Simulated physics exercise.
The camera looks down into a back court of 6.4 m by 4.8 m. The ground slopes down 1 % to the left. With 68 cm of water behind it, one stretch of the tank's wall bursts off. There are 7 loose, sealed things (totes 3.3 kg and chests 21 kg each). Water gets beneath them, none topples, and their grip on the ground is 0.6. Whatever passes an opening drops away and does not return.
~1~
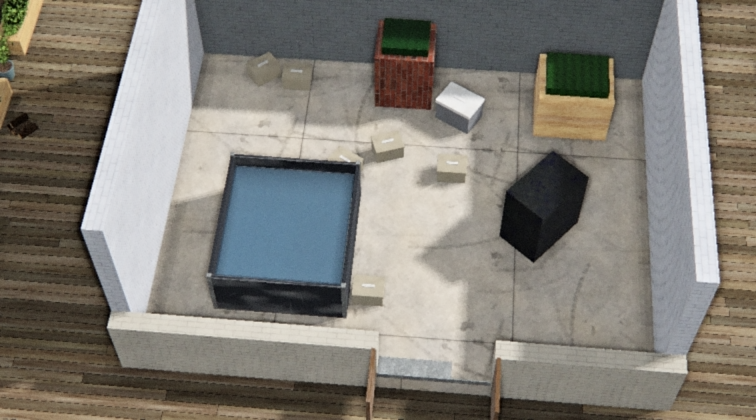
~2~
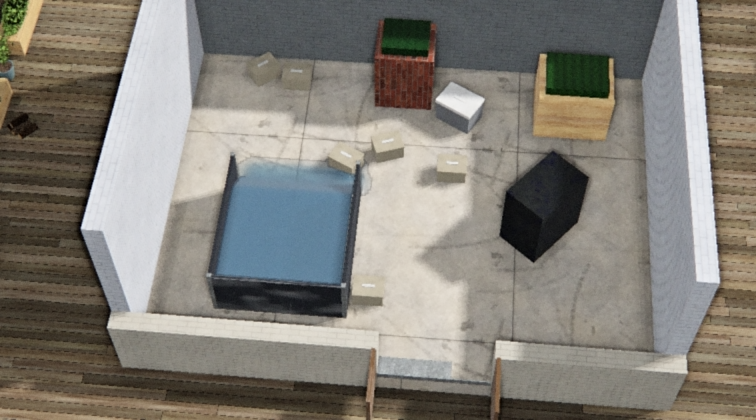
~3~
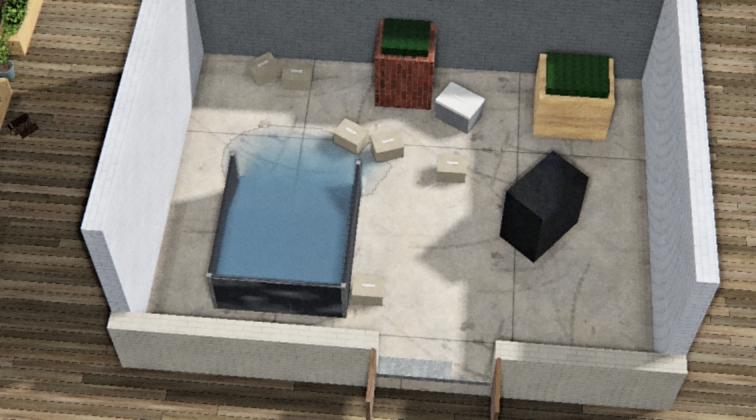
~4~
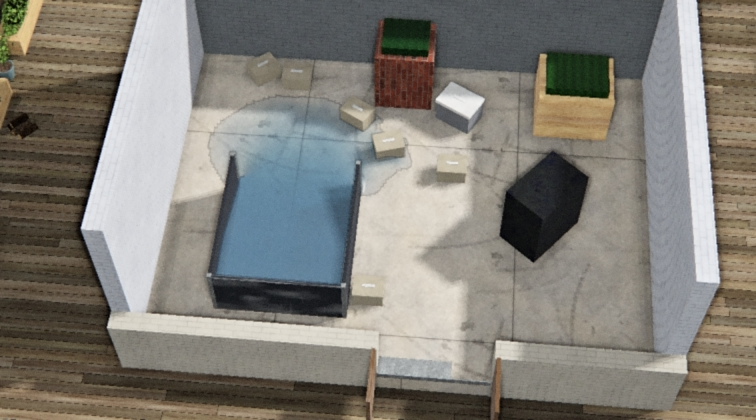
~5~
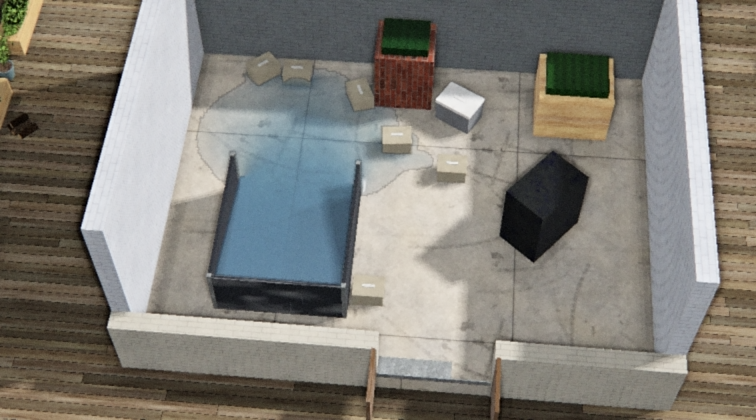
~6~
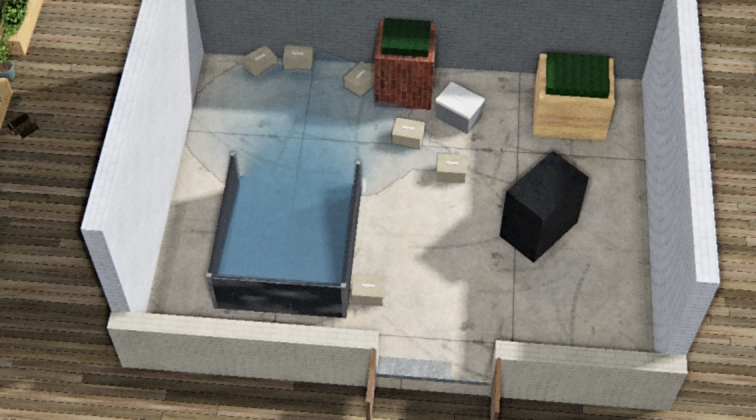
In a walled court, water spreads from an open-ended tank and pushes pale boxes away.
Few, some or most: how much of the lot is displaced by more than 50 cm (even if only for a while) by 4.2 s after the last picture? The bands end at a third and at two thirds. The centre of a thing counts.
That comes to two thirds or above.
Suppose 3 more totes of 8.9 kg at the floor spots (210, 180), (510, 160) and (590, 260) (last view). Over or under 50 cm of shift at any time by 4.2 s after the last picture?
In that order: Past it, past it, short of it.
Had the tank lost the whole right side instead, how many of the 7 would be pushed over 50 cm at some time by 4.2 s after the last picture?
In that case 2 of them.
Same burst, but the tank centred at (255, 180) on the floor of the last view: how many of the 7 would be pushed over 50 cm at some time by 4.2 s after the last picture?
In that case 6 of them.
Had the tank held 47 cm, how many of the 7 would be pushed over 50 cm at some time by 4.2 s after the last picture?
In that case 5 of them.
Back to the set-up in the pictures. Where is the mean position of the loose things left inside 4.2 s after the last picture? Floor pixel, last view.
At about (377, 206).
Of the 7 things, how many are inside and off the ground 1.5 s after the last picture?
I count 4.
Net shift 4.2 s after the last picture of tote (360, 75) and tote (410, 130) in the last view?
In that order: 120 cm, 250 cm.
Then, 0.4 s after the last picture 2 of 7 are over 50 cm from their spots; 4 afloat.
Then, 1.5 s after the last picture 3 of 7 are over 50 cm from their spots; 4 afloat.
Then, 2.8 s after the last picture 5 of 7 are over 50 cm from their spots; 4 afloat.
Then, 4.2 s after the last picture 6 of 7 are over 50 cm from their spots, and 6 have been at some point; 4 afloat.
